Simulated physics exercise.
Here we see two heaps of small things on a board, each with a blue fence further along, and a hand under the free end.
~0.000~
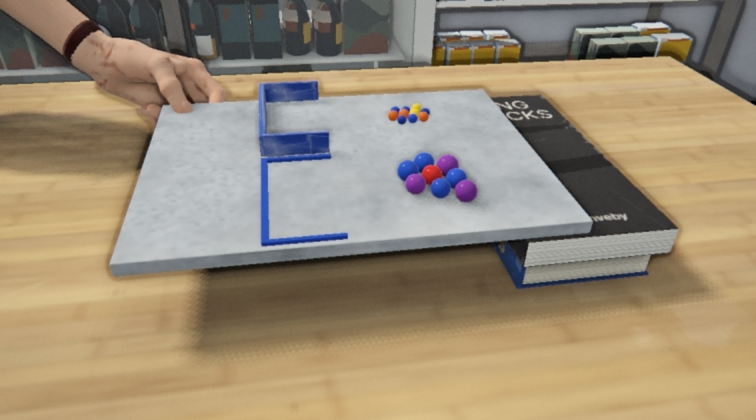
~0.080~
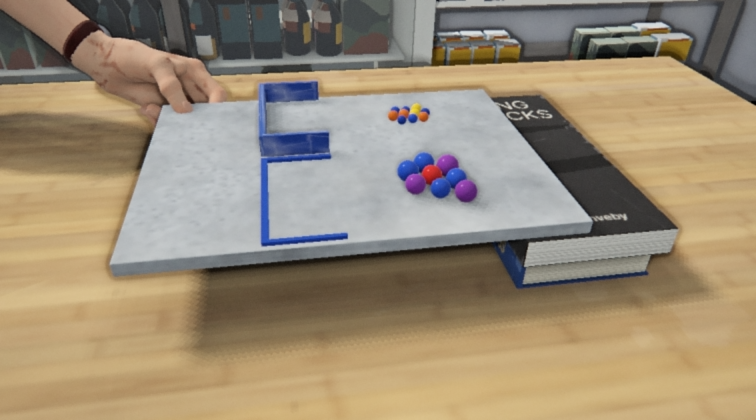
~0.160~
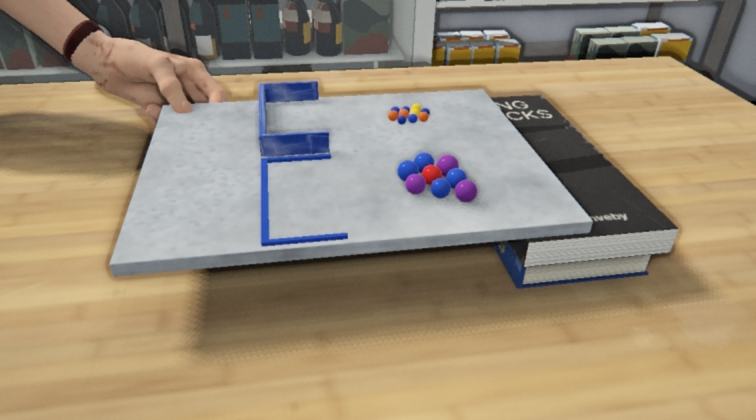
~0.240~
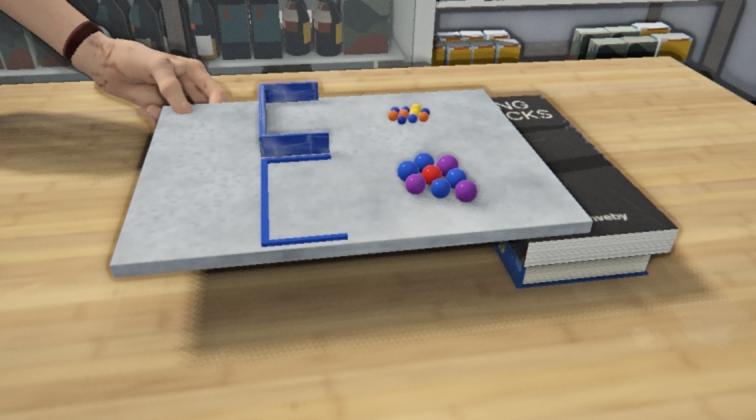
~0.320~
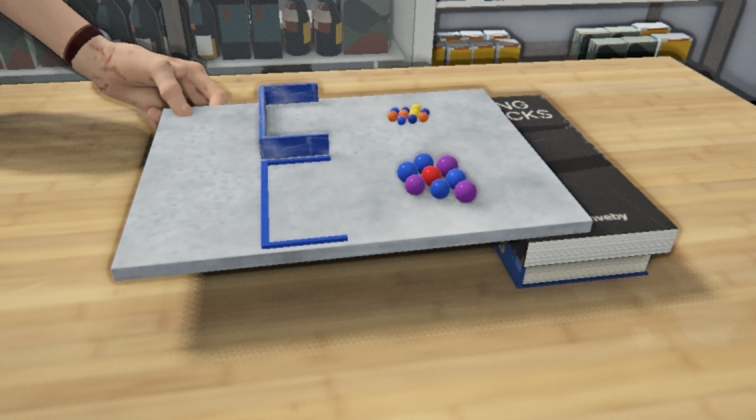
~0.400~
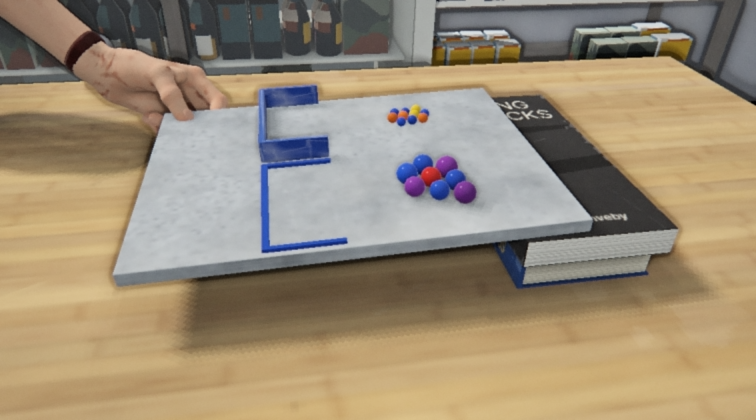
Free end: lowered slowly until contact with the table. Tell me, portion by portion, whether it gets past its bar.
In order: The nearer portion is left beyond its barrier; the farther portion is left behind its barrier.
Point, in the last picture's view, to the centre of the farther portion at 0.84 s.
(377, 129), roughly.
After 0.59 s, board sloping at 6°; nearer portion where it was; farther portion where it was.
After 0.84 s, board sloping at 10°; nearer portion on its way down; farther portion on its way down.
After 1.10 s, board resting at 11°; nearer portion about two thirds past its bar; farther portion has reached its bar.
By the end (2.5 s), board resting at 11°; nearer portion all past its bar; farther portion gathered behind its bar.
